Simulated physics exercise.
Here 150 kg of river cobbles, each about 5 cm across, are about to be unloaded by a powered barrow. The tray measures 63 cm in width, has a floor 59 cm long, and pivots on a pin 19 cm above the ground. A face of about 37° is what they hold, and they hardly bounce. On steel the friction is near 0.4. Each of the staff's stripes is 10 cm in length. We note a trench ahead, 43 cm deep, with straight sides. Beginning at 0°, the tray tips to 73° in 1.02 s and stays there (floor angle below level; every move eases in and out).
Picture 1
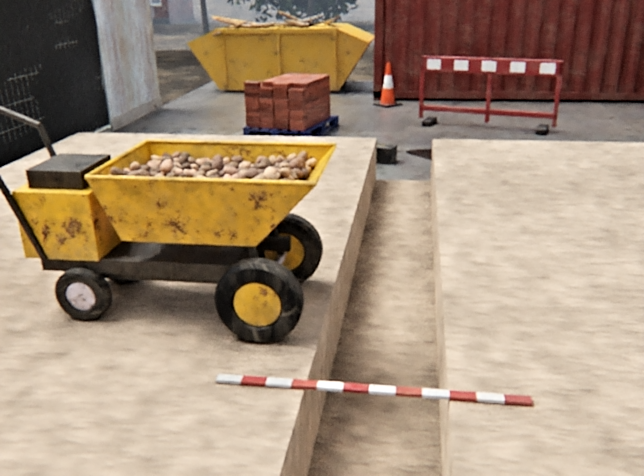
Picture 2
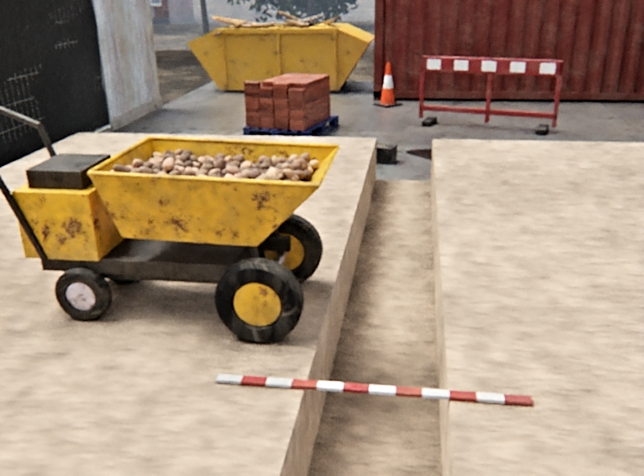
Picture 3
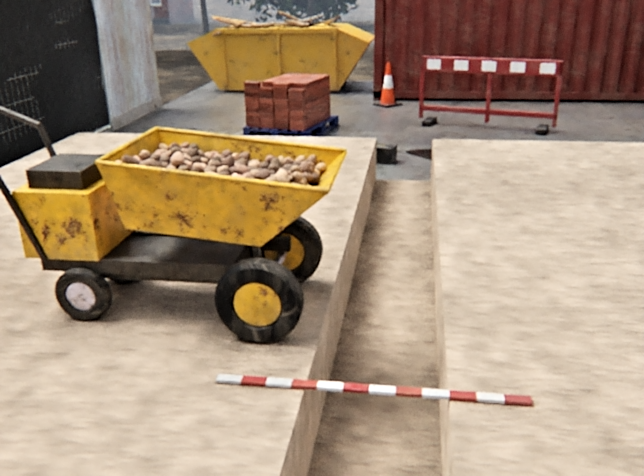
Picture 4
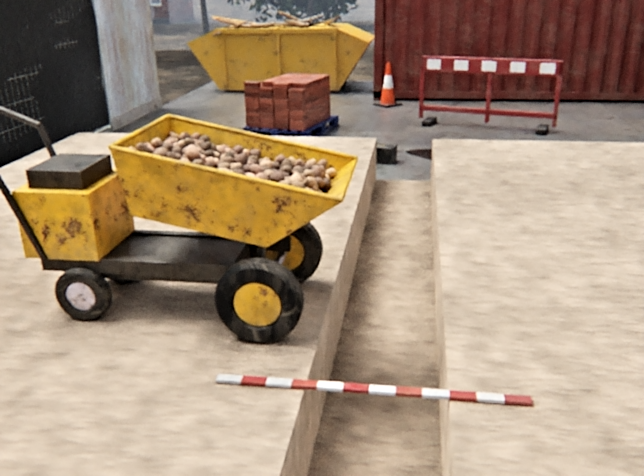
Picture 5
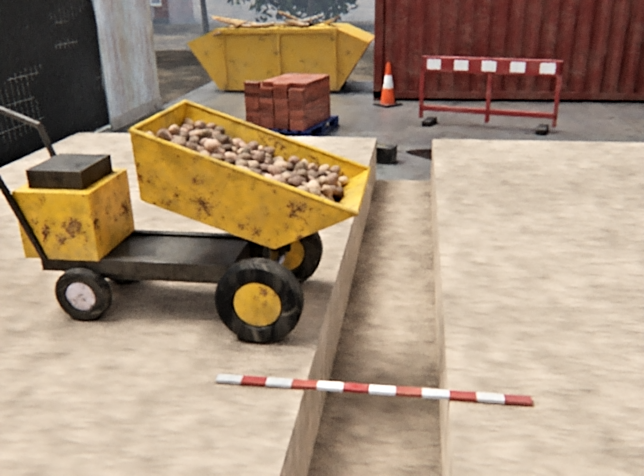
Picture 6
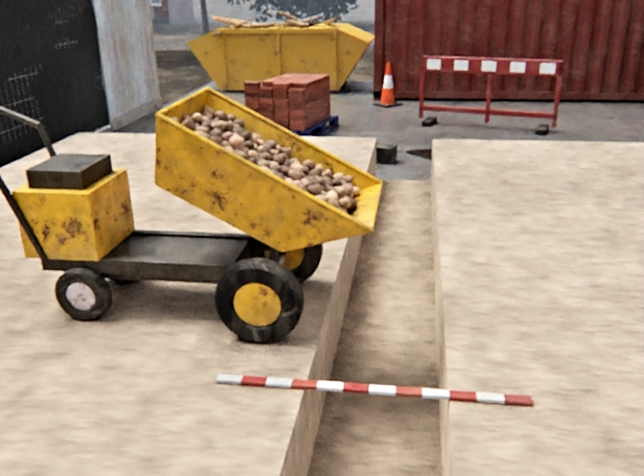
To begin with, a yellow powered barrow loaded with rounded stones stands level beside a straight-sided trench, a red-and-white staff lying across the gap. The tray then starts to tilt, its back end rising gradually. By the end it slopes steeply down to the right, the stones still inside.
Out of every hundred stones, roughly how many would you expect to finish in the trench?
Close to 61 in every hundred.
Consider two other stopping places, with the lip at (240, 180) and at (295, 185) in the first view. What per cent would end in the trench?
Near 100 then near 85 percent.
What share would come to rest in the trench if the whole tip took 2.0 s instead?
In that case some 70 per cent.
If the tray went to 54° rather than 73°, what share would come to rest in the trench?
Some 45% would finish there.
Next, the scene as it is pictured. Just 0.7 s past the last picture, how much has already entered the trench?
Around 30 per cent of it.
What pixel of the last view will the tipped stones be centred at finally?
Their middle lands near (428, 376).
Then, 0.3 s after the last picture the floor is at 61°, 100 % in the tray; the foremost stones are at (408, 277).
Then, 0.7 s after the last picture the floor is at 73°, 51 % in the tray, 28 % in the trench, 21 % past the trench; the foremost stones are at (520, 325).
Then, 1.0 s after the last picture the floor is at 73°, 12 % in the tray, 49 % in the trench, 39 % past the trench; the foremost stones are at (639, 328).
Then, 3.0 s after the last picture the floor is at 73°, 0 % in the tray, 61 % in the trench, 39 % past the trench; the foremost stones are past the picture's edge.
